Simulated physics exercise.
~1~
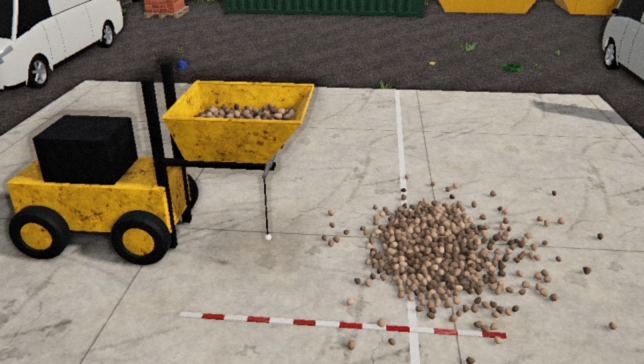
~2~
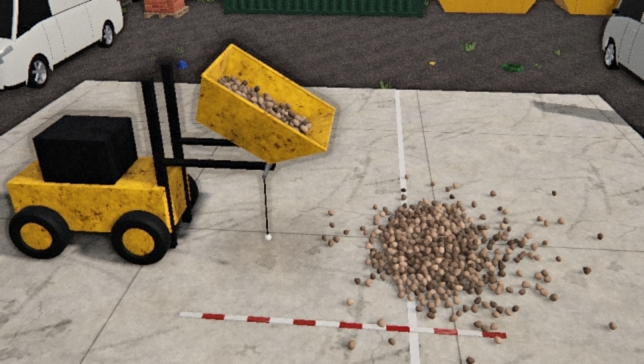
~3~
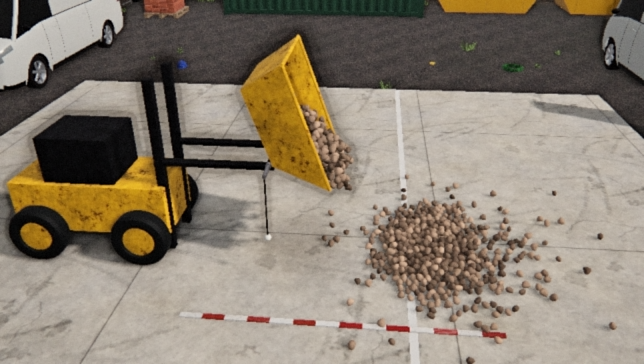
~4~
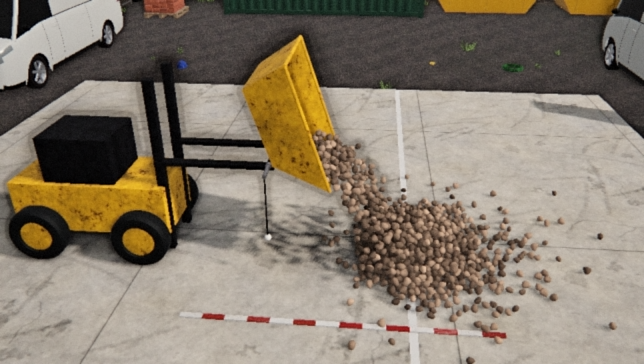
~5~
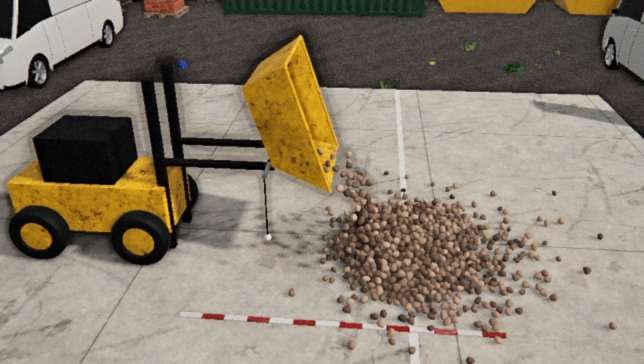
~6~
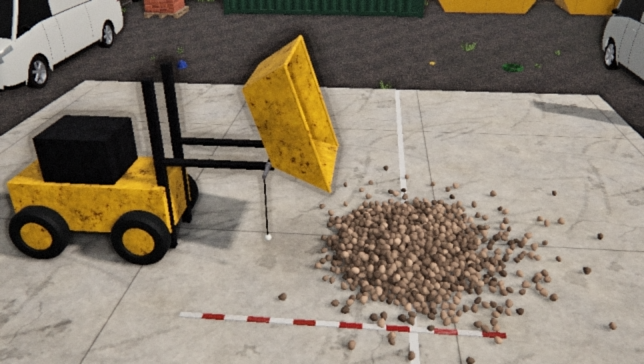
On a concrete yard, a small yellow forklift tipped its raised yellow skip steeply to the right, and a load of round brown stones poured onto the near side of an existing heap, leaving the skip empty and still tilted above a wider pile.
